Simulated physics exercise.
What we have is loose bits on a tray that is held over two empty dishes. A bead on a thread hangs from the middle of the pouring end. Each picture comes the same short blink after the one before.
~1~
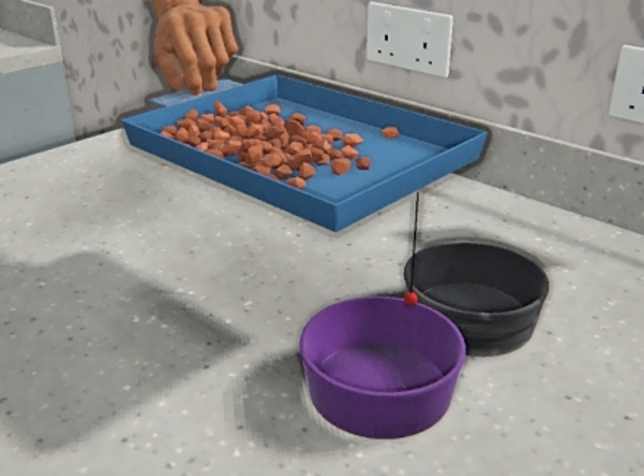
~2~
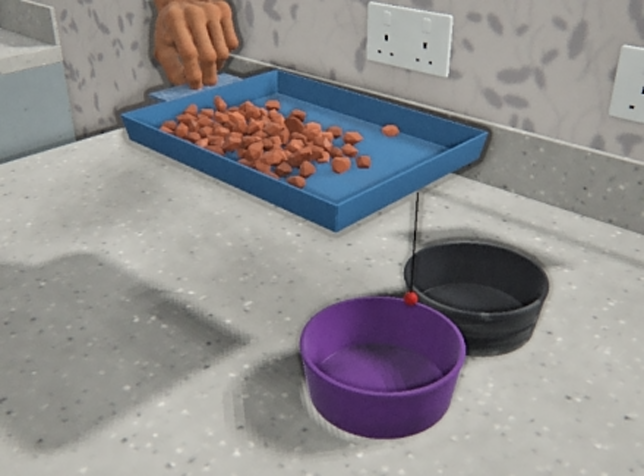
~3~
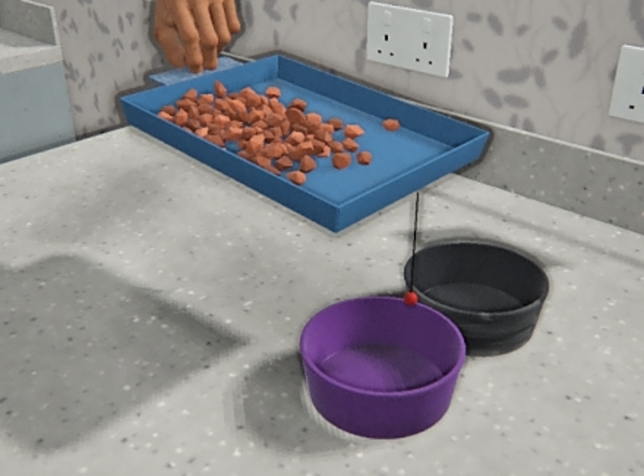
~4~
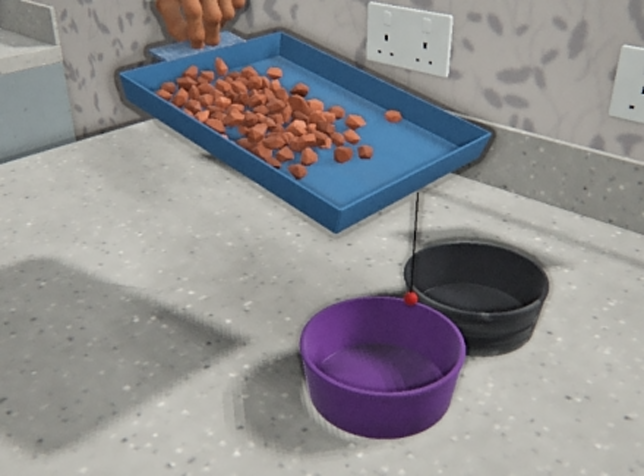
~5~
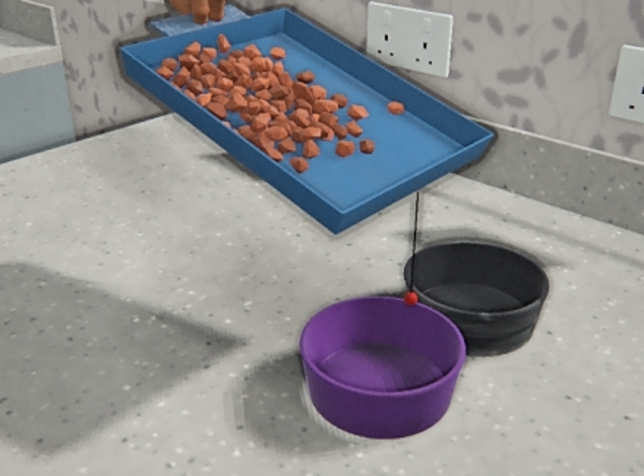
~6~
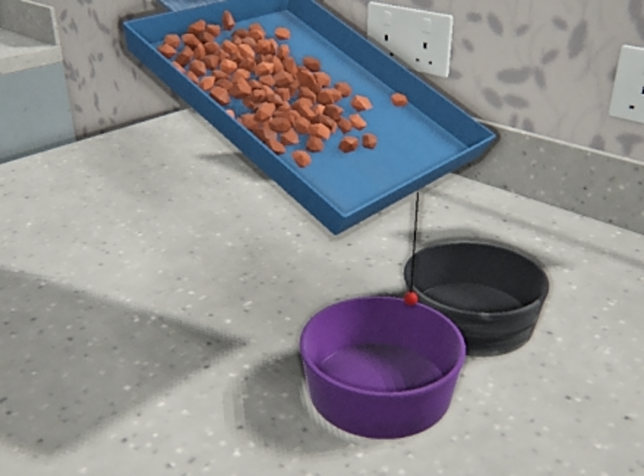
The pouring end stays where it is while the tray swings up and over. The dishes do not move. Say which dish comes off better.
The left one ends fuller.
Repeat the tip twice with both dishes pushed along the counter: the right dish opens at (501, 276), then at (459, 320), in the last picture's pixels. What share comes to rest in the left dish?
The first gives 60 %, the second 30 %.
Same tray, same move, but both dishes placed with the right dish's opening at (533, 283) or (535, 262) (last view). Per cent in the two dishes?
About 70 and 40 per cent.
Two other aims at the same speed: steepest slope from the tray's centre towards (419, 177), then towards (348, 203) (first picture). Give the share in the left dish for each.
First some 10, then 70 per cent.
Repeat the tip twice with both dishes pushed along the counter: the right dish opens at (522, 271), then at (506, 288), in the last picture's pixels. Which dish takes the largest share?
In turn: The left one; left.
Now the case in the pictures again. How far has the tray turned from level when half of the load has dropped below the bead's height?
At some 95 degrees.
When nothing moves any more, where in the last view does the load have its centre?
Roughly at (451, 420).
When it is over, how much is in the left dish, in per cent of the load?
Roughly 40 in a hundred.
Just after the last frame, tray tipped steeply; the larger part on the tray; about a tenth in the air.
A moment on, tray tipped past a quarter turn; roughly a third on the tray; roughly a quarter in the left dish; roughly half outside both; about a tenth in the air.
Further on, tray tipped past a quarter turn; roughly a third in the left dish; just a few in the right dish; roughly two thirds outside both.
When it is over, tray tipped past a quarter turn; roughly a third in the left dish; just a few in the right dish; roughly two thirds outside both.
